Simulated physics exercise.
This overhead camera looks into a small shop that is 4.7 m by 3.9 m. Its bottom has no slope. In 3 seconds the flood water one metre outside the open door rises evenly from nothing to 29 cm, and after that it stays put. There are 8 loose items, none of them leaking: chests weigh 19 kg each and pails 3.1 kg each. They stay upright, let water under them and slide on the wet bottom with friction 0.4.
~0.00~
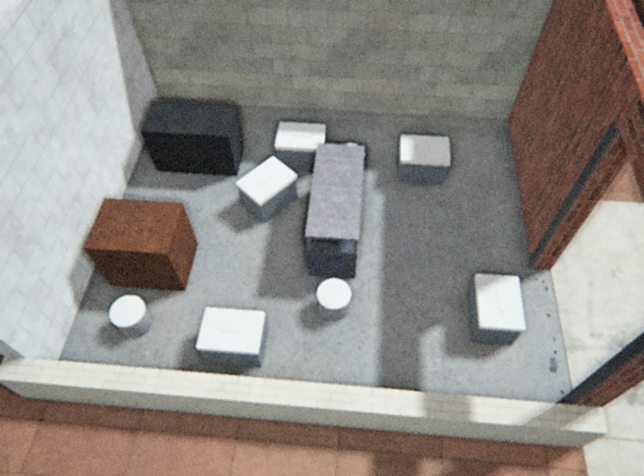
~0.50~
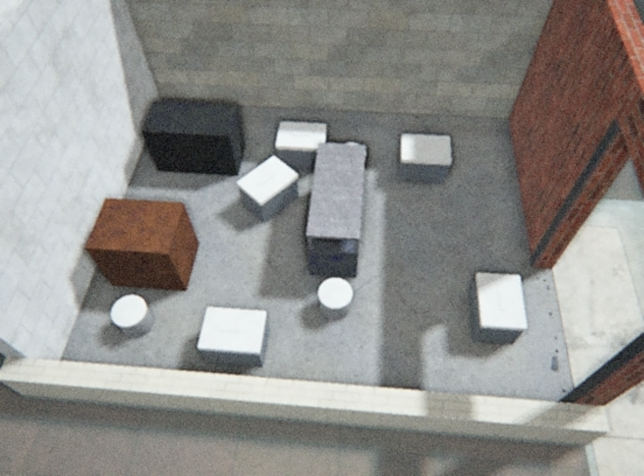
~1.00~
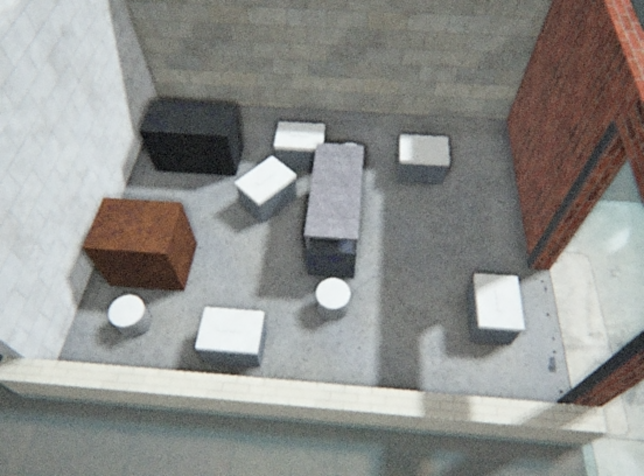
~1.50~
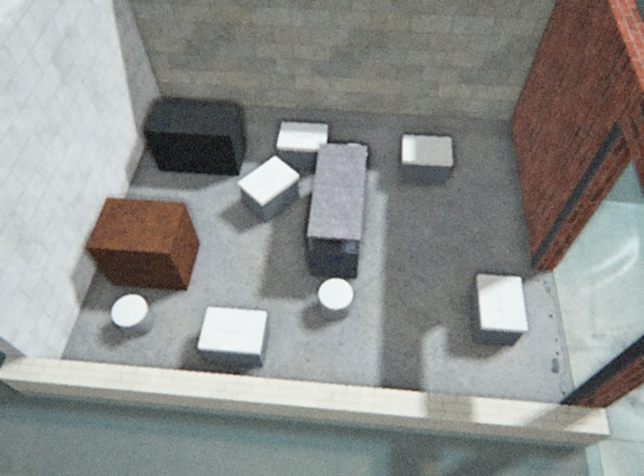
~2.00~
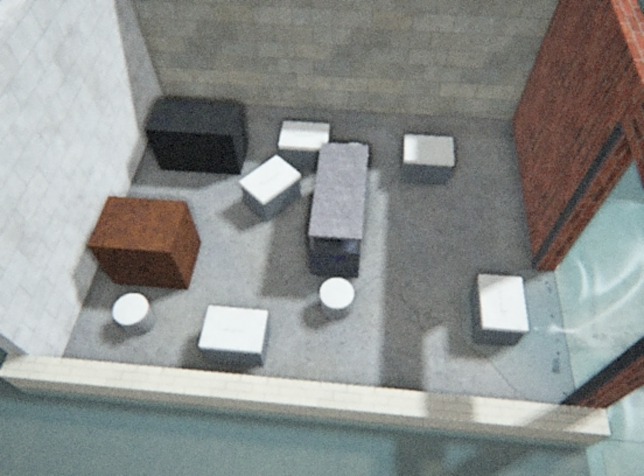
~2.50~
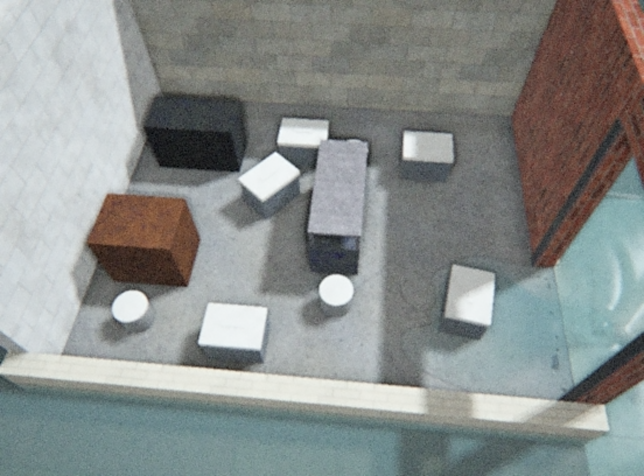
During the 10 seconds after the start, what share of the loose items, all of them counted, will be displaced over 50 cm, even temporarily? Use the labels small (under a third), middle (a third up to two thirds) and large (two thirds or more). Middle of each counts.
Large.
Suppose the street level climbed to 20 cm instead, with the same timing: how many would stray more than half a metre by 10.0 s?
So the tally would be 4.
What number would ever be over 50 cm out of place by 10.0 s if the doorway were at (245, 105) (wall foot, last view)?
Then it comes to 7.
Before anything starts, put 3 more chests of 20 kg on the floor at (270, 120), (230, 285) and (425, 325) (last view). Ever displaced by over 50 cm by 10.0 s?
In turn: Less, past it, past it.
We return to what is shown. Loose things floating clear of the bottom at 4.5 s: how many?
My tally comes to 0.
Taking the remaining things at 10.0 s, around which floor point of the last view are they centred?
Close to (291, 196).
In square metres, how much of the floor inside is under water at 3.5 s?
Wet area: Approx. 5.0 m2.
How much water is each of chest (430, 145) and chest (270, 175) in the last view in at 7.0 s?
Roughly 5 and 4 cm.
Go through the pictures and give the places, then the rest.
A chest at (500, 301), on the bottom; a chest at (425, 149) rests on the ground; 0.0 m2 under water; 0 of 8 have shifted, in the first frame.
A chest at (501, 300), on the bottom; a chest at (426, 148) rests on the ground; water covers 0.0 m2; 0 of 8 have shifted, in the second frame.
A chest at (499, 300), on the bottom; a chest at (424, 148) rests on the ground; 0.0 m2 under water; 0 of 8 have shifted, in the third frame.
A chest at (502, 301) rests on the ground; a chest at (428, 149) rests on the ground; 0.0 m2 under water; 0 of 8 have shifted, in the fourth frame.
A chest at (503, 301) rests on the ground; a chest at (429, 148), on the bottom; 0.5 m2 under water; 0 of 8 have shifted, in the fifth frame.
A chest at (471, 293), on the bottom, 28 cm from its start; a chest at (428, 145) rests on the ground; water covers 1.3 m2; 1 of 8 have shifted, in the sixth frame.
After 3.5 s 1 of 8 are over 50 cm from their spots; 0 afloat.
After 4.5 s 3 of 8 are over 50 cm from their spots; 0 afloat.
After 7.0 s 4 of 8 are over 50 cm from their spots; 3 afloat.
After 10.0 s 8 of 8 are over 50 cm from their spots, and 8 have been at some point; 8 afloat.
